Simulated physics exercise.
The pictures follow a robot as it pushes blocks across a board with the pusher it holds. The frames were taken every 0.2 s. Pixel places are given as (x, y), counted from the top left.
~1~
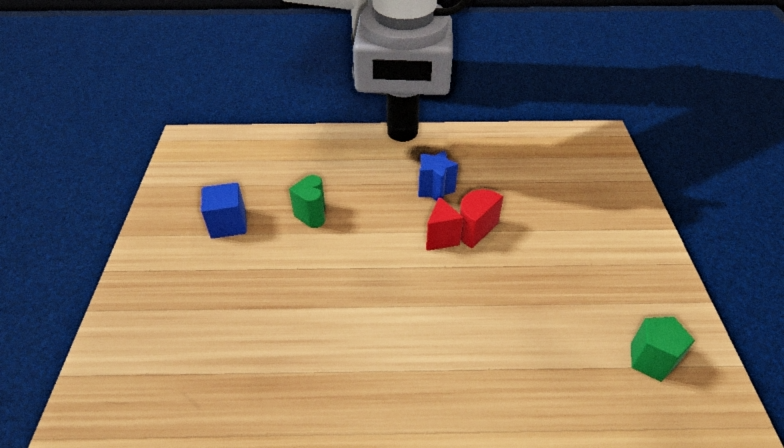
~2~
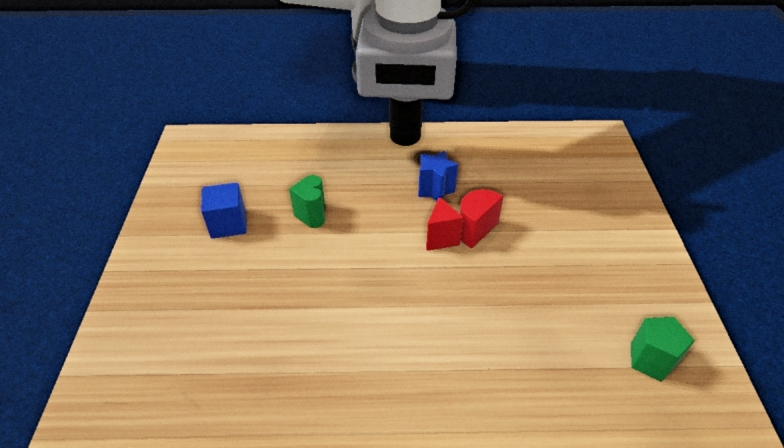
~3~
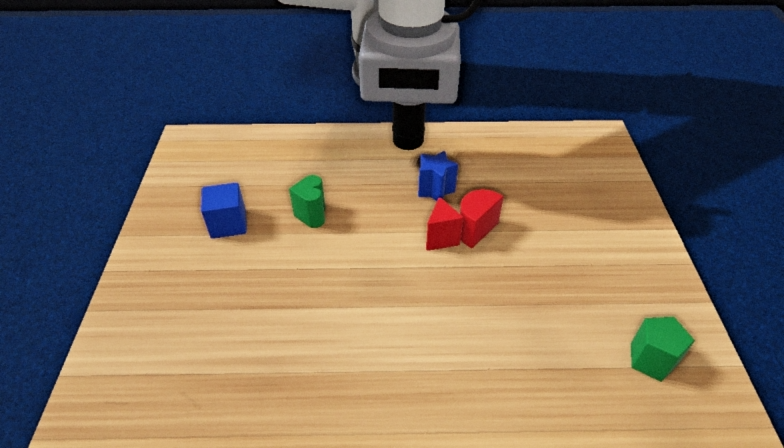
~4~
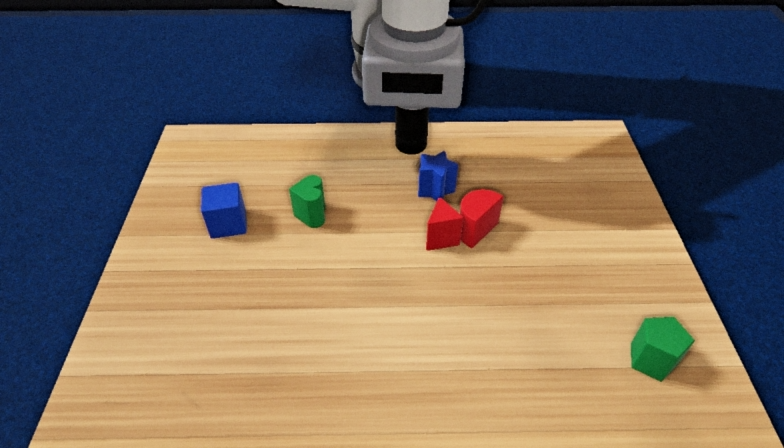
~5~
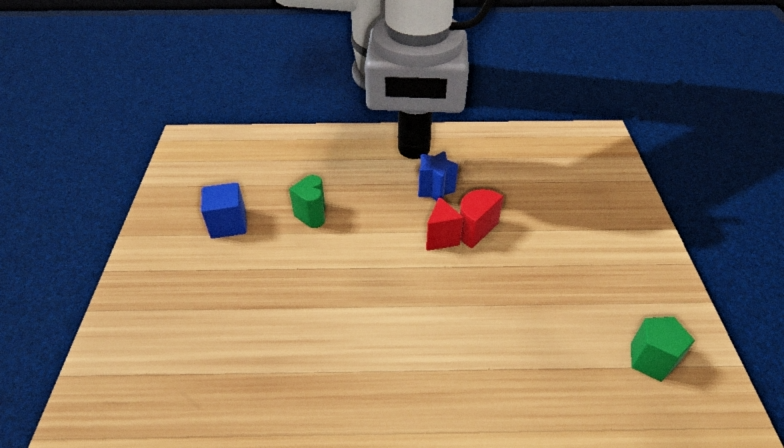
A grey robot arm with a black pusher hangs over the far edge of a pale wooden board on a blue surface, seen from above at an angle. A blue star block sits near the pusher with two red blocks just below it, a green block and a blue cube to the left, and another green block at lower right. The arm creeps slightly forward and right toward the star, while the blocks and camera stay still.
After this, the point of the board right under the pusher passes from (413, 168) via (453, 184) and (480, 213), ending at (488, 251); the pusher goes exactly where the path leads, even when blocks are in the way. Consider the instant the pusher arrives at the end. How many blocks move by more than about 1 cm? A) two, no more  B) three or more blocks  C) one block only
B - three or more blocks.
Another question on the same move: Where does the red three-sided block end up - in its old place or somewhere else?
When the path is over, the red three-sided block has left its spot.
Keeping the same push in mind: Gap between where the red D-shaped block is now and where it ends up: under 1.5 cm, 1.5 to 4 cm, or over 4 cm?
The over 4 cm band.
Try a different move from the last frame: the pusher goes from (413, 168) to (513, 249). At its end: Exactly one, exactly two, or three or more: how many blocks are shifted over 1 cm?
2 blocks.
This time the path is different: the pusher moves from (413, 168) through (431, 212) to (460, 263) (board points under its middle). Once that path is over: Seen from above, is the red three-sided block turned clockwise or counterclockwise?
It goes clockwise.
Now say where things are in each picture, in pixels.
Tip of the pusher (403, 133), middles of tops, blue star block (437, 162), red three-sided block (444, 212), red D-shaped block (480, 202), in the first picture.
Pusher (405, 137), nothing pushed, in the second picture.
Pusher (408, 141), nothing pushed, in the third picture.
Pusher (411, 146), nothing pushed, in the fourth picture.
Pusher (414, 150), blue star block (437, 162), red three-sided block (444, 212), red D-shaped block (480, 202), in the fifth picture.
The first path, step by step. One third of the way, pusher (456, 167); blue star block (453, 177), turned 25° clockwise.
Two thirds of the way, pusher (484, 196); blue star block (459, 198), turned 70° clockwise; red three-sided block (439, 216), turned 10° anticlockwise; red D-shaped block (486, 218), turned 20° anticlockwise.
At the end, pusher (491, 233); blue star block (459, 214), turned 120° clockwise; red three-sided block (427, 219); red D-shaped block (482, 252).
